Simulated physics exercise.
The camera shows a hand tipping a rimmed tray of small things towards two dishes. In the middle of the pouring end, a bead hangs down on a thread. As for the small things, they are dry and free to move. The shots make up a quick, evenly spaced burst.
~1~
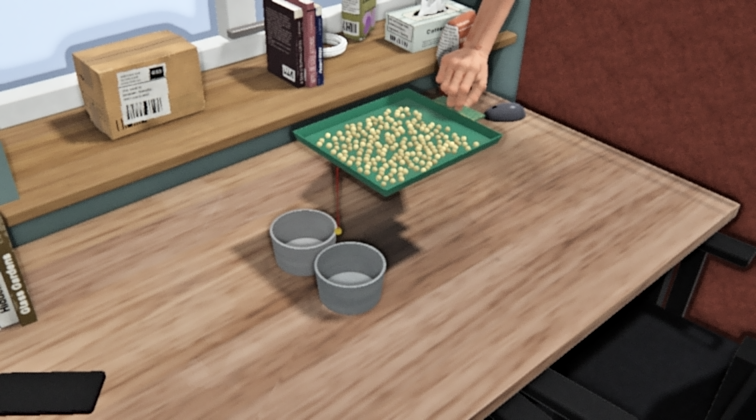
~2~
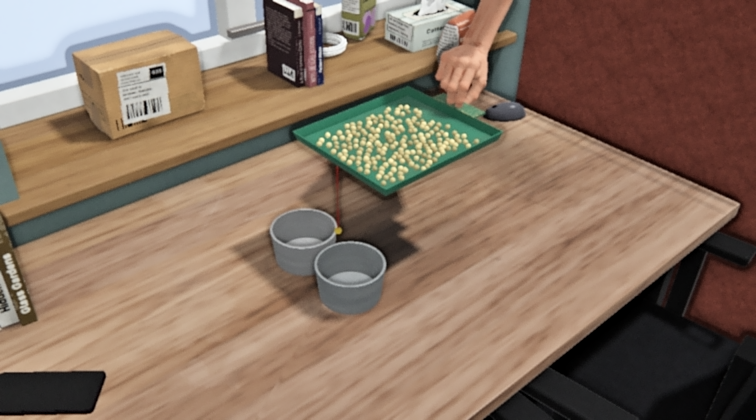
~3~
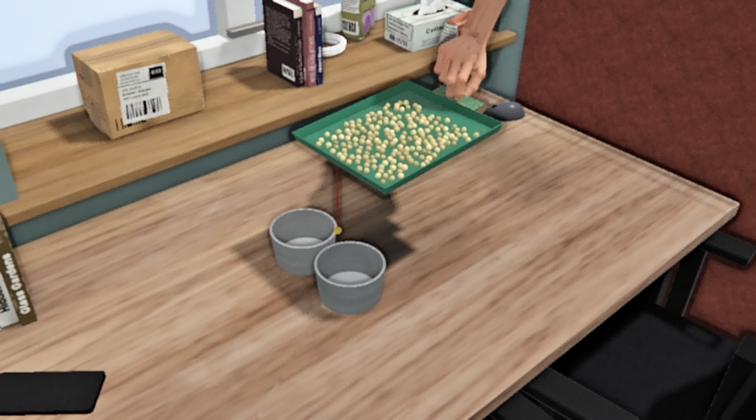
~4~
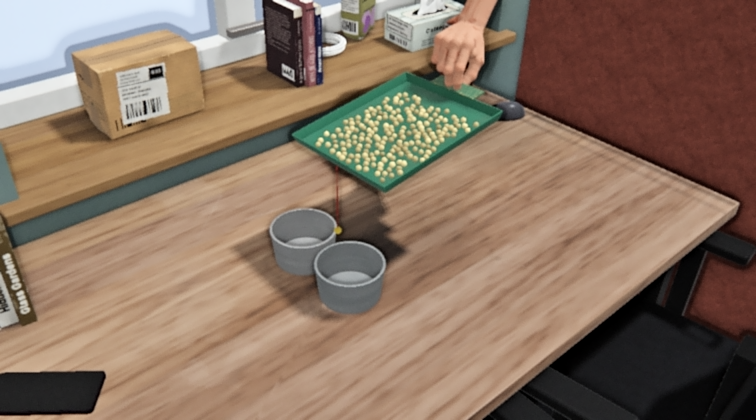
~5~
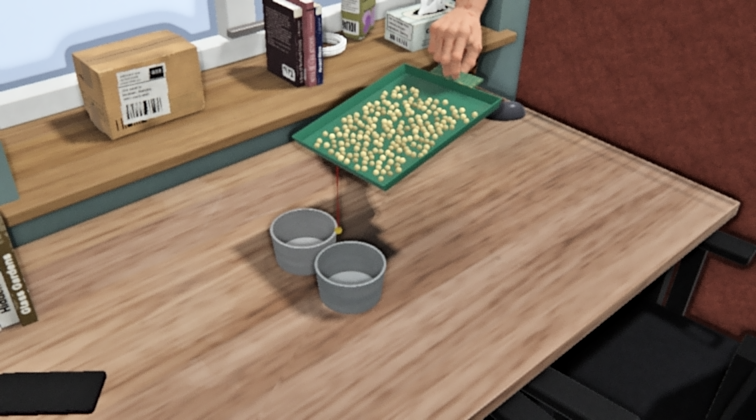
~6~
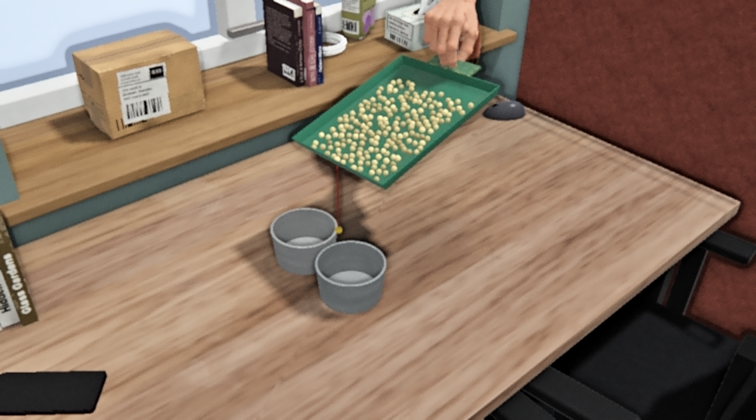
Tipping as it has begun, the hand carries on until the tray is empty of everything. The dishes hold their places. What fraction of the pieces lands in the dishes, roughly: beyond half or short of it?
Well, most of the load lands in the dishes, as it turns out.
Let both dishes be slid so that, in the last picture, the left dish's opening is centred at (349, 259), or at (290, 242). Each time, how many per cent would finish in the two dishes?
The first try yields 10% and the second yields 50%.
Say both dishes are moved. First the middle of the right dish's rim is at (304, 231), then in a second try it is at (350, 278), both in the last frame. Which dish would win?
It comes out as the one to the right in the first try and the one to the left in the second.
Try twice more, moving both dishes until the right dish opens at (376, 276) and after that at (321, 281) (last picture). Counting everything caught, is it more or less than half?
Placing 1: A minority of it. Placing 2: A minority of it.
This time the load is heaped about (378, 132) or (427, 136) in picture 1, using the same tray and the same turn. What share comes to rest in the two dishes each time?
Close to 80 per cent, followed by close to 70 per cent.
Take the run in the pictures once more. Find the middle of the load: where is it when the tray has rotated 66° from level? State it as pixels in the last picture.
In the last view, the load is centred near (320, 151).
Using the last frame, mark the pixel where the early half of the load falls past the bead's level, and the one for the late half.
Initially about (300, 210); subsequently about (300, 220).
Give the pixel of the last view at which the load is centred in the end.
I'd say the middle ends up at about (300, 253).
Just after the last frame, tray tipped steeply; the larger part on the tray; just a few in the right dish; about a tenth in the left dish; just a few outside both; about a tenth in the air.
A moment on, tray tipped past a quarter turn; just a few in the right dish; roughly two thirds in the left dish; roughly a quarter outside both; about a tenth in the air.
Further on, tray tipped past a quarter turn; about a tenth in the right dish; roughly two thirds in the left dish; roughly a quarter outside both.
When it is over, tray tipped past a quarter turn; about a tenth in the right dish; roughly two thirds in the left dish; roughly a quarter outside both.
